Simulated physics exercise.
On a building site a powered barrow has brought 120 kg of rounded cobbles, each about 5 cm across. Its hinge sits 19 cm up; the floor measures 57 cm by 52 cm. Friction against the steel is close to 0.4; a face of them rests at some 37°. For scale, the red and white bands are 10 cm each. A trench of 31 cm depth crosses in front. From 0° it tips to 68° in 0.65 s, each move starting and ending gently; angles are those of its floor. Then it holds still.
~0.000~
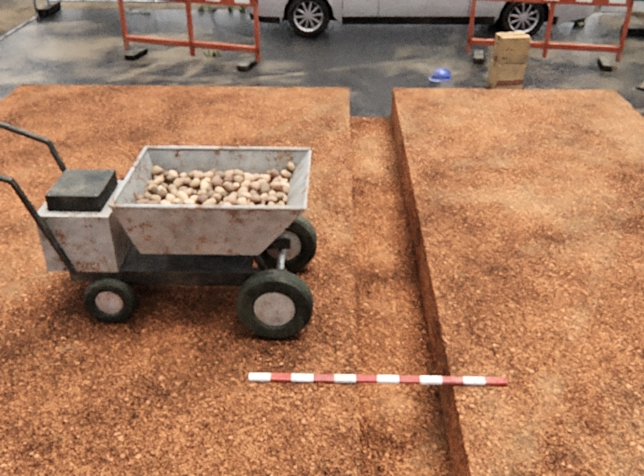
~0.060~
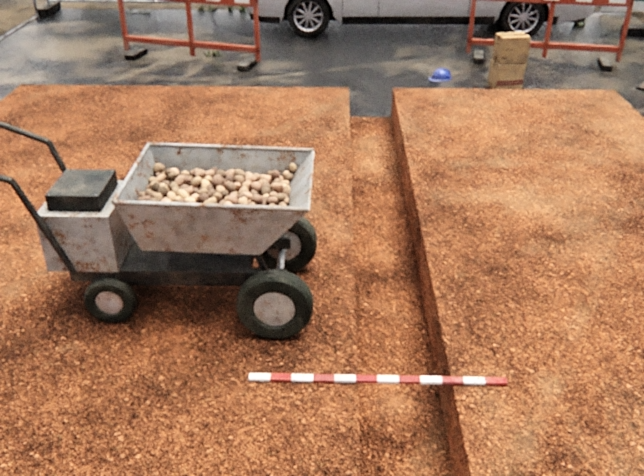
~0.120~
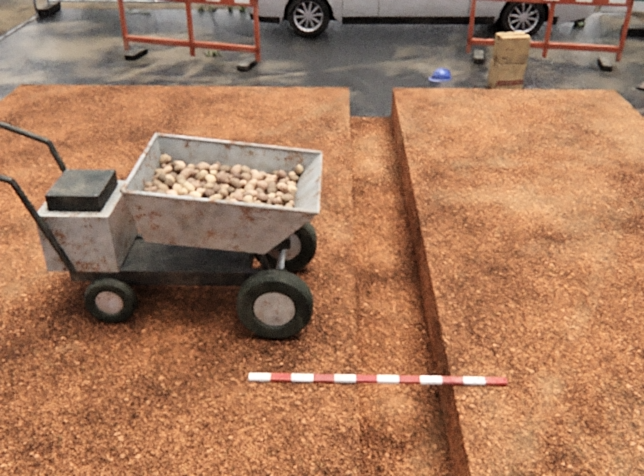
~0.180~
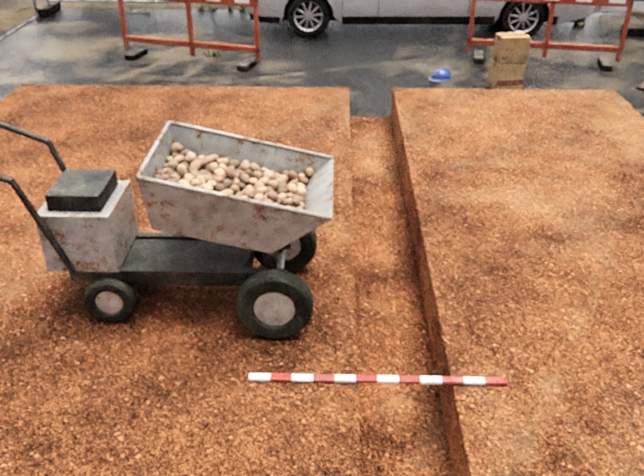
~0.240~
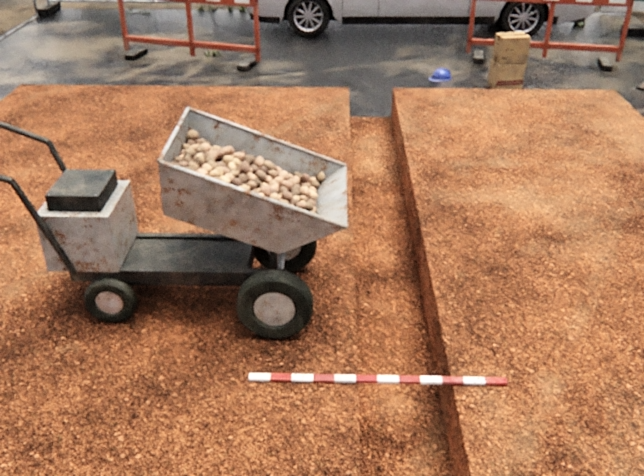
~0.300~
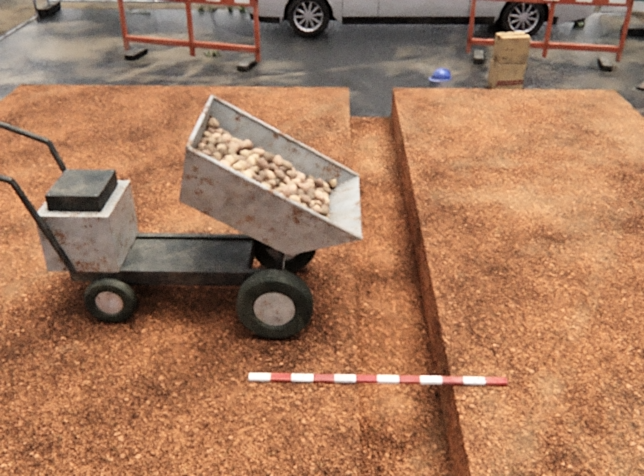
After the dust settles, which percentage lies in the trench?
Roughly 52 per cent ends in the trench.
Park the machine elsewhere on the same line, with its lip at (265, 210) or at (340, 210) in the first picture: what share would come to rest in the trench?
Near 90 per cent from the first place, 20 from the second.
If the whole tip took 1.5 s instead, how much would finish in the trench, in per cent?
In that case some 75 per cent.
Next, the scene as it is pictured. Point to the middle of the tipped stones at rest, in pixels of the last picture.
Their middle is at about (430, 325).
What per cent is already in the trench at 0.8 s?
Some 20 per cent.
After 0.5 s the floor is at 58°; 100 % in the tray; the foremost stones are at (371, 246).
After 0.8 s the floor is at 68°; 78 % in the tray, 21 % in the trench, 2 % past the trench; the foremost stones are at (453, 304).
After 1.1 s the floor is at 68°; 20 % in the tray, 34 % in the trench, 47 % past the trench; the foremost stones are at (594, 310).
After 3.0 s the floor is at 68°; 0 % in the tray, 52 % in the trench, 48 % past the trench; the foremost stones are past the picture's edge.
